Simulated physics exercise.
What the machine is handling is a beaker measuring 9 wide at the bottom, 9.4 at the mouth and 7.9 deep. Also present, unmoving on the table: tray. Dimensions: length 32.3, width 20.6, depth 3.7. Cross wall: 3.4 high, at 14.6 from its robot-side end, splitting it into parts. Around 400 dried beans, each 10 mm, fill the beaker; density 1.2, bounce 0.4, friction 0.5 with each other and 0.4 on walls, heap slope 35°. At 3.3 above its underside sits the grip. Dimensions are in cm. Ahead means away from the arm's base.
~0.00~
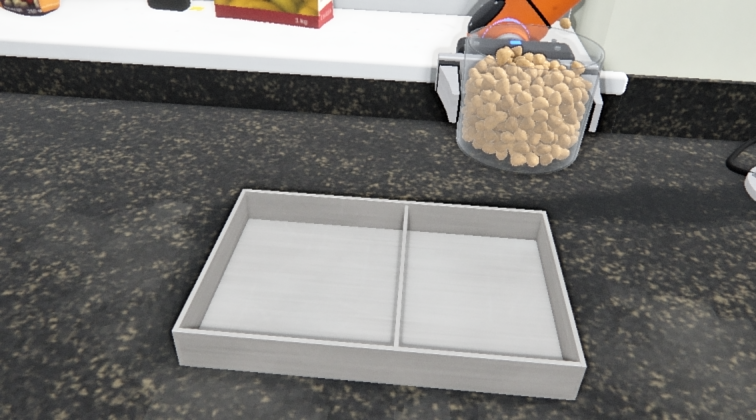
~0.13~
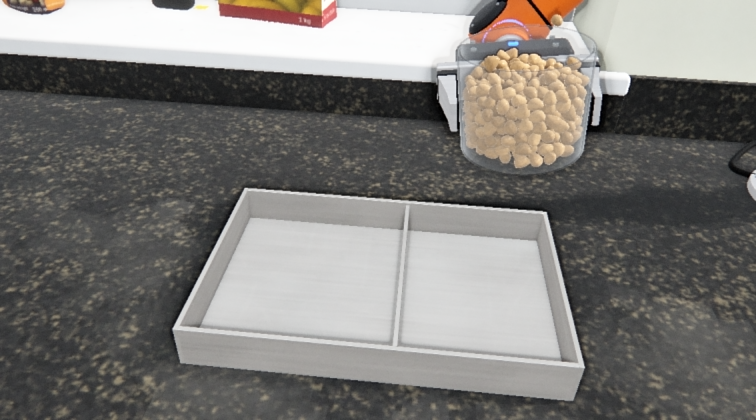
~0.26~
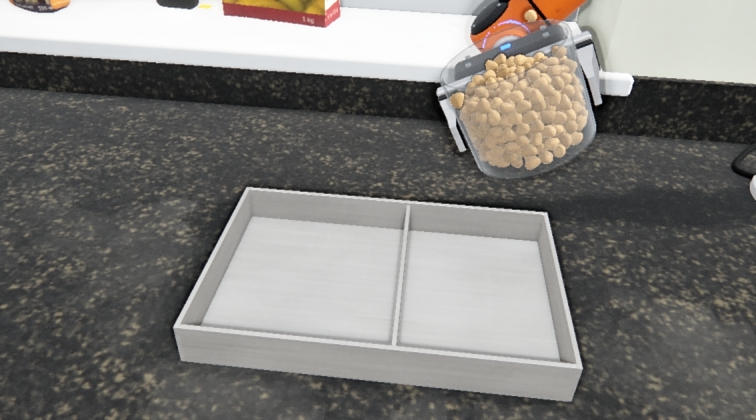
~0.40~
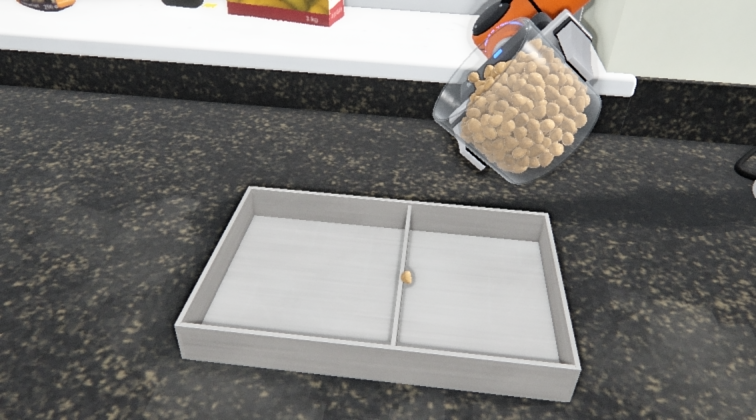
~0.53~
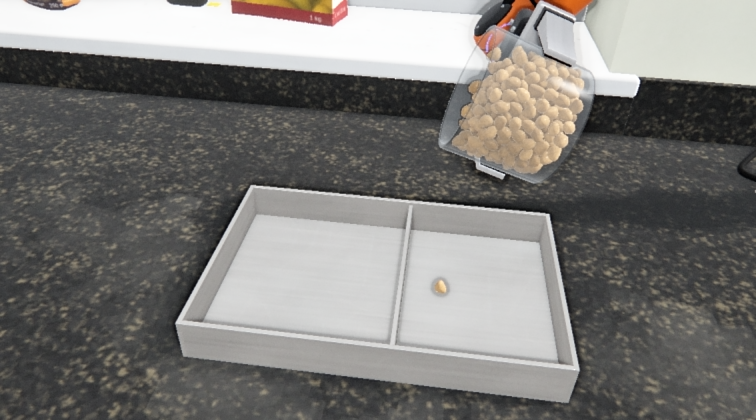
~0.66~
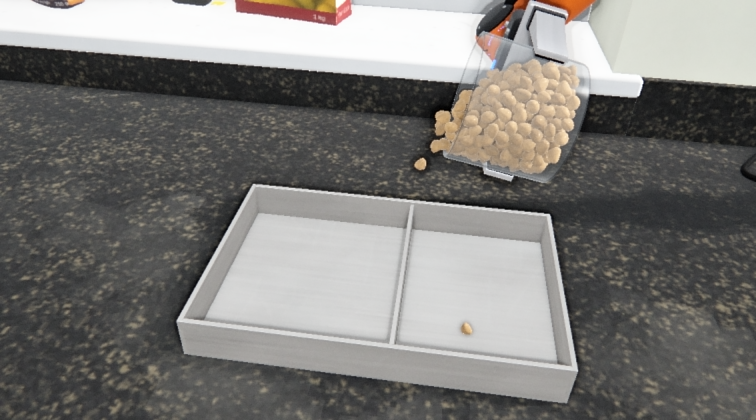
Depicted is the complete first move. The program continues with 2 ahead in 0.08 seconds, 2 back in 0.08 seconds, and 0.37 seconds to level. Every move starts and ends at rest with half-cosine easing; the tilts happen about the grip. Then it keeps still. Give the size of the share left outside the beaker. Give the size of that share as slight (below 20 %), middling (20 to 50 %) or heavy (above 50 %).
Middling.
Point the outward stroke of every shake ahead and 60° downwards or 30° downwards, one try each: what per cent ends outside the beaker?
Near 10 and 20 percent respectively.
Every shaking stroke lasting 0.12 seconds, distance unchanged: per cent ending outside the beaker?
That would give around 20 per cent.
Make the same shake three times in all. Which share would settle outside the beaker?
About 60 per cent, then.
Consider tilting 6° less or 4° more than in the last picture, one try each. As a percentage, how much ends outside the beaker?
I'd say close to 25 and 40 per cent, in that order.
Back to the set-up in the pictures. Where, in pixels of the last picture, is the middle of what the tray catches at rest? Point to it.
At about (345, 281).
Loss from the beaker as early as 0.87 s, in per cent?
Around 25 percent at that moment.
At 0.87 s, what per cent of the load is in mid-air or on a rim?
I'd reckon close to 21 per cent.
By 0.87 s, tilted 74° forward, highest piece 22 above the table; 303 in the beaker, 16 in the far-side part, 1 in the robot-side part, 83 in flight or on a rim.
By 1.08 s, tilted 15° forward, highest piece 25 above the table; 267 in the beaker, 119 in the far-side part, 13 in the robot-side part, 4 in flight or on a rim.
By 1.39 s, level, highest piece 24 above the table; 267 in the beaker, 122 in the far-side part, 14 in the robot-side part.
By 2.44 s, level, highest piece 24 above the table; 267 in the beaker, 122 in the far-side part, 14 in the robot-side part.
Final count, 267 in the beaker, 122 in the far-side part, 14 in the robot-side part. That is 34 % outside the beaker.
